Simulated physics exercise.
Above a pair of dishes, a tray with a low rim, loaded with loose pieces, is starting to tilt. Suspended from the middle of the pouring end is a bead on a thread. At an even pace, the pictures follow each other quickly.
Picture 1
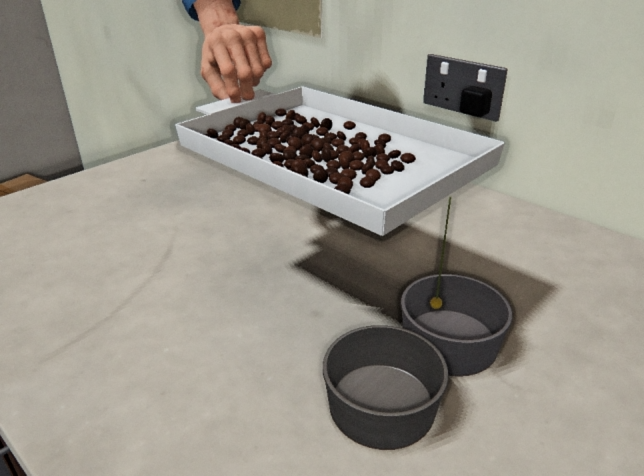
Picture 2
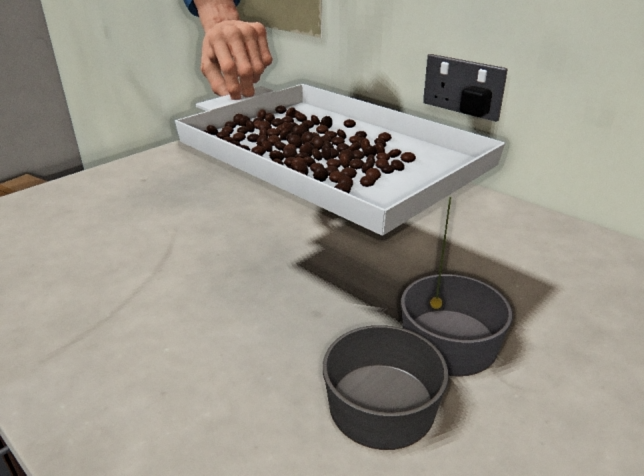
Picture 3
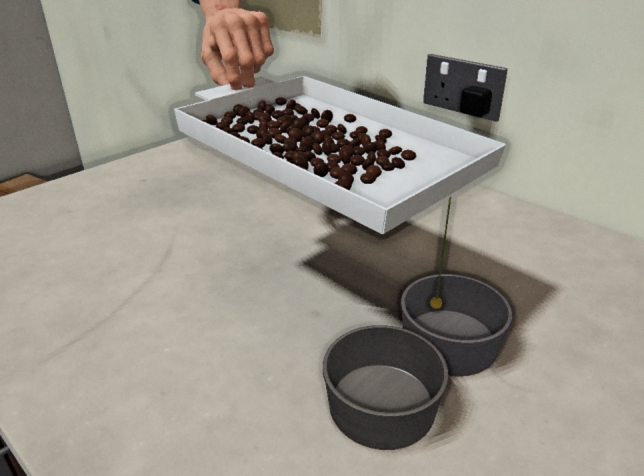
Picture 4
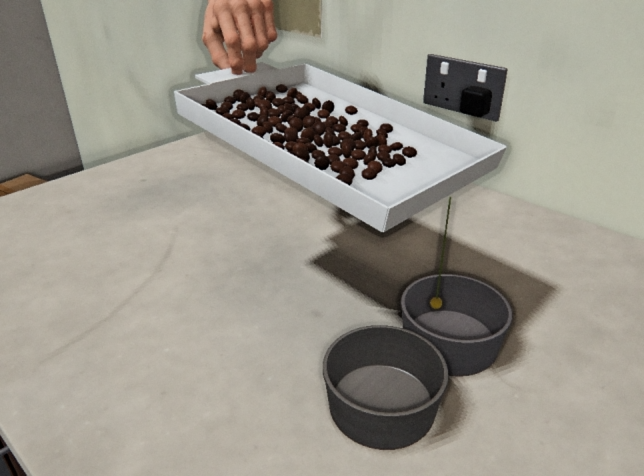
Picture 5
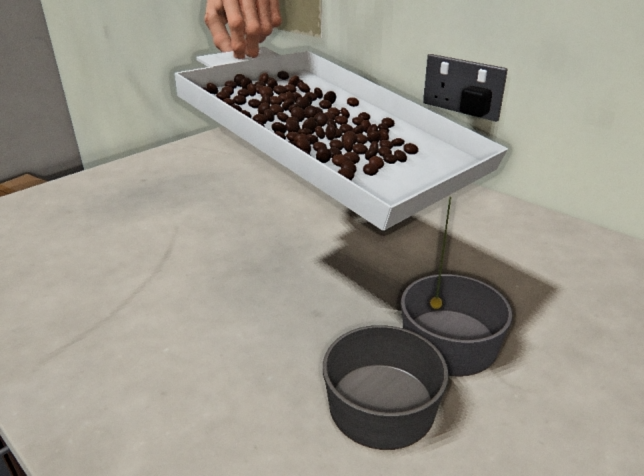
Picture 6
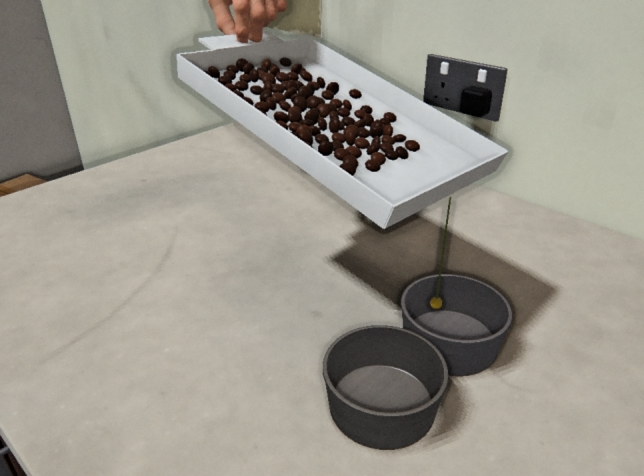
A hand raises the back of a white tray of dark brown pieces above two dishes.
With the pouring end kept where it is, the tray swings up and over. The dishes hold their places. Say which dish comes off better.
Larger portion: Right.
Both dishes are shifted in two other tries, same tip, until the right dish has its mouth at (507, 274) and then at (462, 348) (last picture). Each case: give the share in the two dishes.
The first comes to 70 percent and the second to 30 percent.
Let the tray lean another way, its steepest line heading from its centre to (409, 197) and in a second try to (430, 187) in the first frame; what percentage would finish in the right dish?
For the first it's near 0 %, for the second near 20 %.
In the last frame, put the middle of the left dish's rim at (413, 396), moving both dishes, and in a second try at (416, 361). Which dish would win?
Try 1: The right-side dish; try 2: The right-side dish.
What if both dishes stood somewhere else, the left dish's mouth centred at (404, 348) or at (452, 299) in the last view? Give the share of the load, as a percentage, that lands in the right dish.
Roughly 60 per cent, and 0 per cent.
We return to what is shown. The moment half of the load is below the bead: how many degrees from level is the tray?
Around 105°, give or take.
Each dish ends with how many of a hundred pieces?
Looks like close to 0 % lands in the left dish and close to 30 % in the right one.
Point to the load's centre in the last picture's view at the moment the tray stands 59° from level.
I'd mark the middle close to (467, 157).
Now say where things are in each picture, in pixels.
In the first frame, corners of the pouring end at (384, 209) and (501, 142), level; middle of the load at (308, 149), flat chocolate drops; left dish at (433, 415); right dish at (500, 345); bead on its thread at (436, 303).
In the second frame, corners of the pouring end at (384, 208) and (501, 143), level; middle of the load at (308, 147).
In the third frame, corners of the pouring end at (386, 208) and (502, 144), tipped barely, lowest at the right corner; middle of the load at (308, 141).
In the fourth frame, corners of the pouring end at (388, 206) and (503, 146), tipped a little, lowest at the right corner; middle of the load at (309, 132).
In the fifth frame, corners of the pouring end at (390, 205) and (504, 148), tipped a little, lowest at the right corner; middle of the load at (311, 123).
In the sixth frame, corners of the pouring end at (393, 204) and (505, 150), tipped clearly, lowest at the right corner; middle of the load at (313, 113); left dish at (433, 415); right dish at (500, 345).
Soon after the last picture, tray tipped steeply; nearly all on the tray; a small part in the air.
A little later, tray tipped right over; about half on the tray; a small part in the right dish; about a quarter outside both; a small part in the air.
Later still, tray tipped past a quarter turn; about a third in the right dish; about two thirds outside both.
At rest, tray tipped past a quarter turn; none in the left dish; about a third in the right dish; about two thirds outside both.
